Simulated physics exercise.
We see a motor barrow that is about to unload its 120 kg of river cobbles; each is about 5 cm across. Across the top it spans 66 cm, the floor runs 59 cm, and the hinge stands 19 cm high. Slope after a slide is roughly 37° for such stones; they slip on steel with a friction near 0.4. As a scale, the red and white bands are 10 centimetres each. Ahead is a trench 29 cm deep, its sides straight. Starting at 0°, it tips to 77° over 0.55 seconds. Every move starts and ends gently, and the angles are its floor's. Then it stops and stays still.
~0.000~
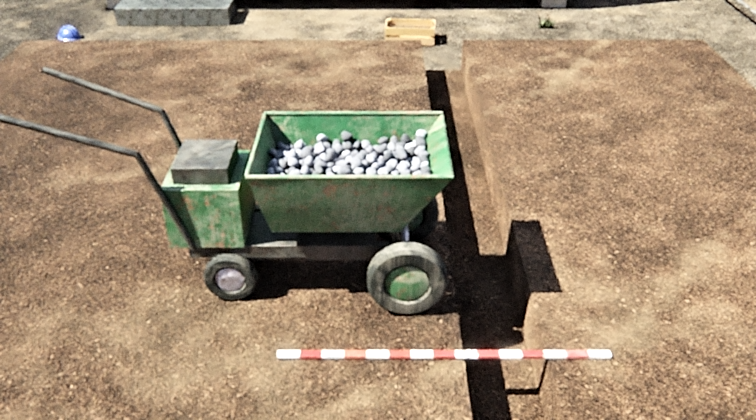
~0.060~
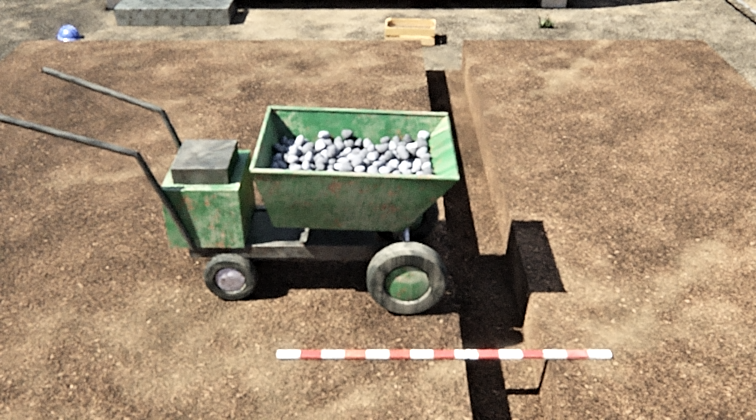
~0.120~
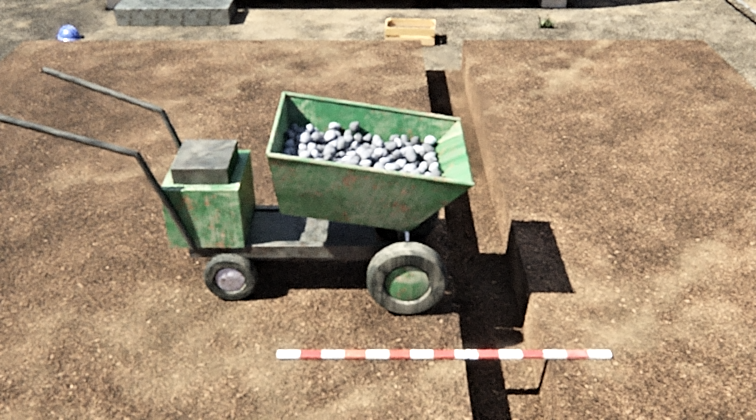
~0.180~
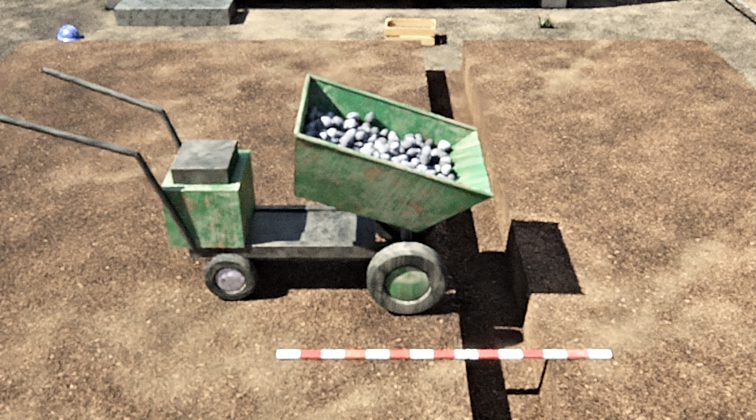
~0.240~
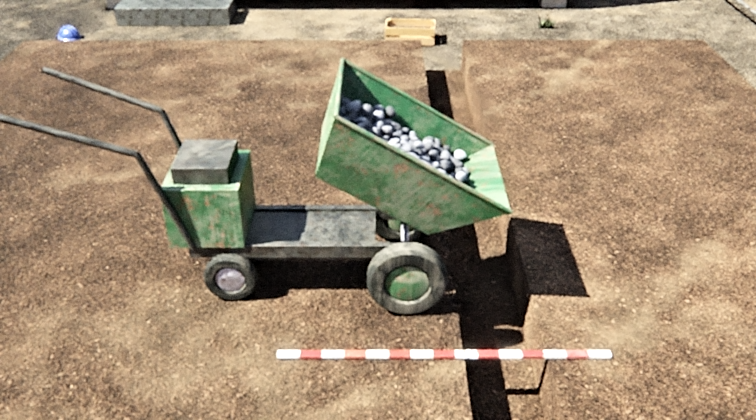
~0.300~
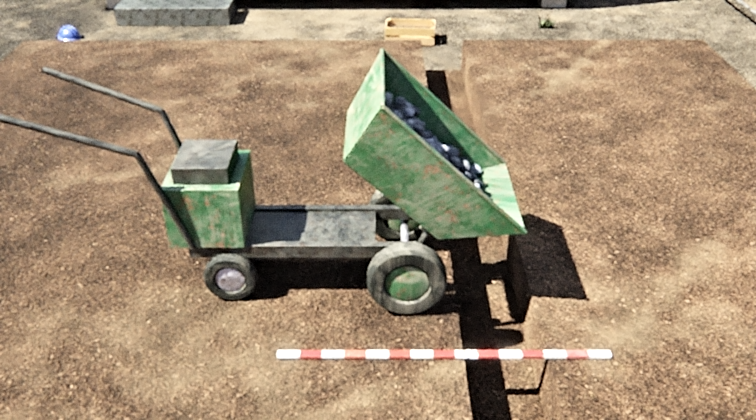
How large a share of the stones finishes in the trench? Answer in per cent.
A share of about 7 per cent.
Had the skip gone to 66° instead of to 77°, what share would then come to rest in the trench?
It would be near 15 per cent.
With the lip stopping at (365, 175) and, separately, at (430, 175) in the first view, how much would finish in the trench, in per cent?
First place roughly 80%, second roughly 25%.
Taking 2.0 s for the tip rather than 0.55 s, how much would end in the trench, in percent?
With that timing, about 15 per cent.
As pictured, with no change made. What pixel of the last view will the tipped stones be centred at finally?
Centre estimate: Around (611, 270).
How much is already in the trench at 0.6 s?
Something like 0 in a hundred.
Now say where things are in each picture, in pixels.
In the first picture, lip at (453, 177), floor tilted 0°, highest stones at (358, 151).
In the second picture, lip at (459, 179), floor tilted 3°, highest stones at (314, 148); the stones move at 0.6 m/s on average.
In the third picture, the skip is at 9°, its lip at (473, 185); the top of the load is at (310, 141); the stones move at 1.2 m/s on average.
In the fourth picture, lip at (492, 196), floor tilted 19°, highest stones at (324, 125); the stones move at 1.6 m/s on average.
In the fifth picture, the skip is at 31°, its lip at (511, 212); the top of the load is at (347, 109); the stones move at 1.9 m/s on average.
In the sixth picture, lip at (525, 233), floor tilted 44°, highest stones at (378, 99); the stones move at 2.0 m/s on average.
After 0.4 s the floor is at 65°; 100 % in the skip; the foremost stones are at (506, 224).
After 0.6 s the floor is at 77°; 67 % in the skip, 33 % past the trench; the foremost stones are at (593, 258).
After 1.0 s the floor is at 77°; 6 % in the skip, 1 % in the trench, 92 % past the trench; the foremost stones are past the picture's edge.
After 3.0 s the floor is at 77°; 0 % in the skip, 7 % in the trench, 92 % past the trench; the foremost stones are past the picture's edge.
